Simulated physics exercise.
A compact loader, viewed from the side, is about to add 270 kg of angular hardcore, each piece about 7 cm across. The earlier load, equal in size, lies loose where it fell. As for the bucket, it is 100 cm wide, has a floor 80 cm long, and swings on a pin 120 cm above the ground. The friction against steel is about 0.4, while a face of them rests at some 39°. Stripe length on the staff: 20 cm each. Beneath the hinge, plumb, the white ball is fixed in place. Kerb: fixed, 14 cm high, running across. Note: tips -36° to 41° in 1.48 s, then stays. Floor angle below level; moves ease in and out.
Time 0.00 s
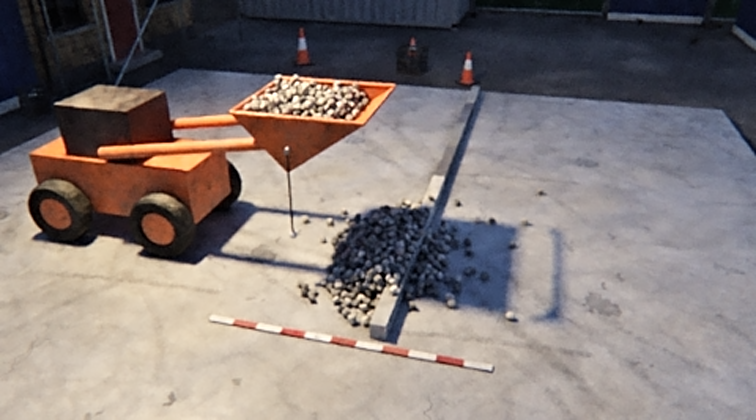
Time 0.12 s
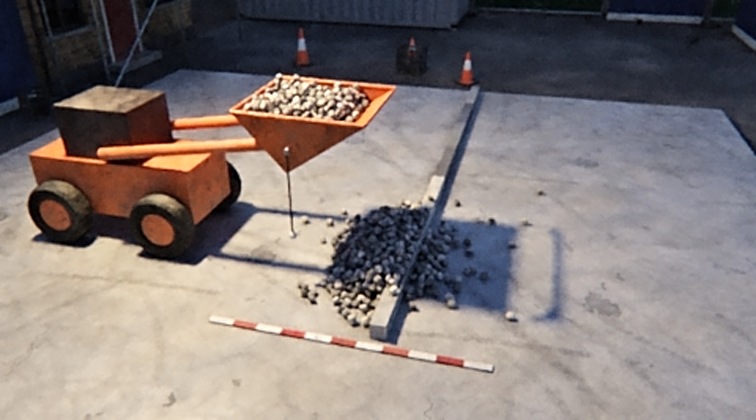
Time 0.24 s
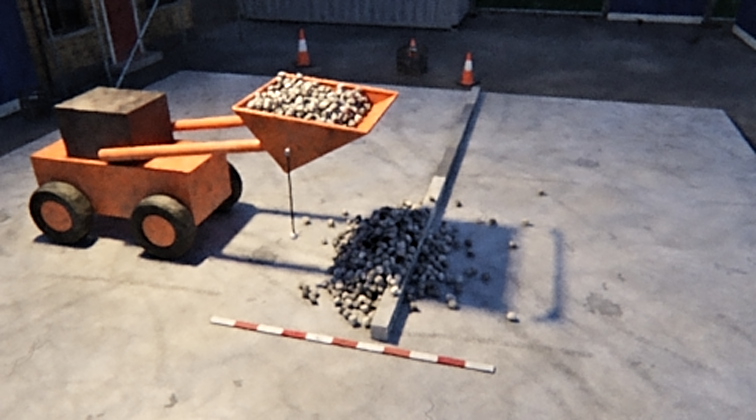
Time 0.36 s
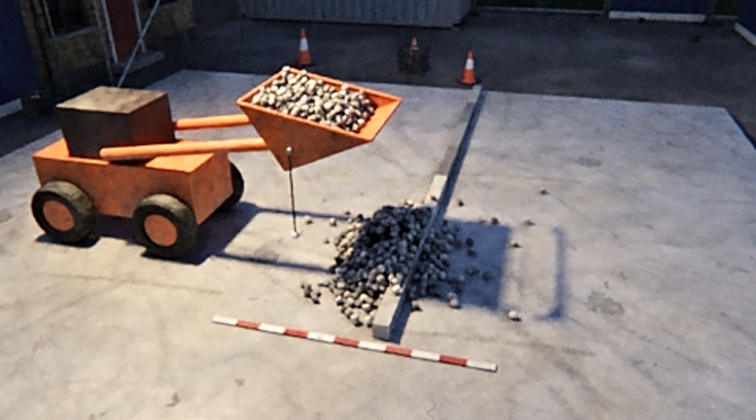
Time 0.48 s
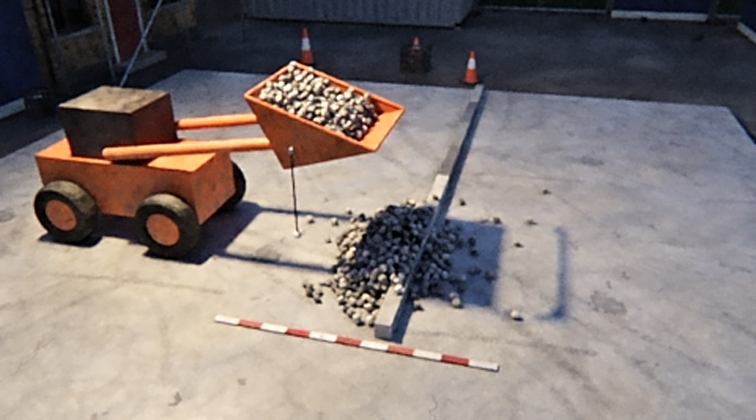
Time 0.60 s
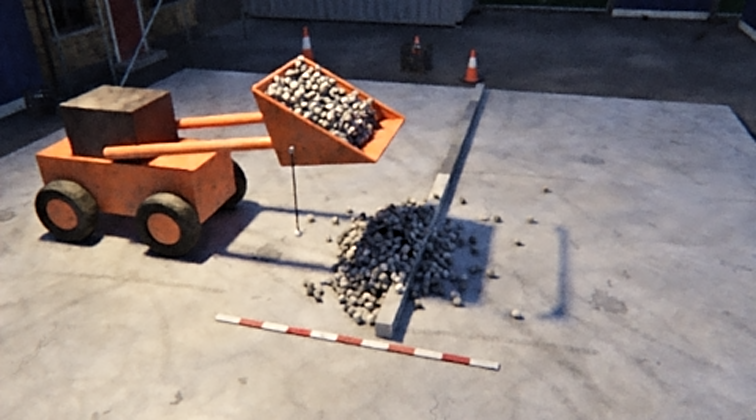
An orange loader with black tyres stands at left on a pale concrete yard, its raised bucket full of grey stones, seen from the side and slightly above. A loose heap of similar stones lies against a long kerb near the centre, behind a red-and-white staff, with traffic cones beyond. The bucket slowly tilts its right lip downward, the stones shifting slightly inside, while the view barely drifts.
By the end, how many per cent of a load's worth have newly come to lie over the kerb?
About 45 per cent have newly come to lie there.
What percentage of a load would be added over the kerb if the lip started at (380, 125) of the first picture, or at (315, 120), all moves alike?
Some 70 percent, and then 0 percent.
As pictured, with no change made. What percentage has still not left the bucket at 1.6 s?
Roughly 40 per cent remains inside.
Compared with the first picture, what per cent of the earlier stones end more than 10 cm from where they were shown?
Some 5 percent, give or take.
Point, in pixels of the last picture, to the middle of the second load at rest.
Their middle rests near (405, 247).
After 1.1 s the floor is at 29°; in per cent of one load, 98 in the bucket, 91 on this side of the kerb, 12 over the kerb; the foremost stones are at (507, 245).
After 1.6 s the floor is at 41°; in per cent of one load, 42 in the bucket, 144 on this side of the kerb, 14 over the kerb; the foremost stones are at (507, 245).
After 1.9 s the floor is at 41°; in per cent of one load, 4 in the bucket, 158 on this side of the kerb, 38 over the kerb; the foremost stones are at (512, 252).
After 4.4 s the floor is at 41°; in per cent of one load, 0 in the bucket, 143 on this side of the kerb, 57 over the kerb; the foremost stones are at (529, 256). Net gain over the kerb, 45.
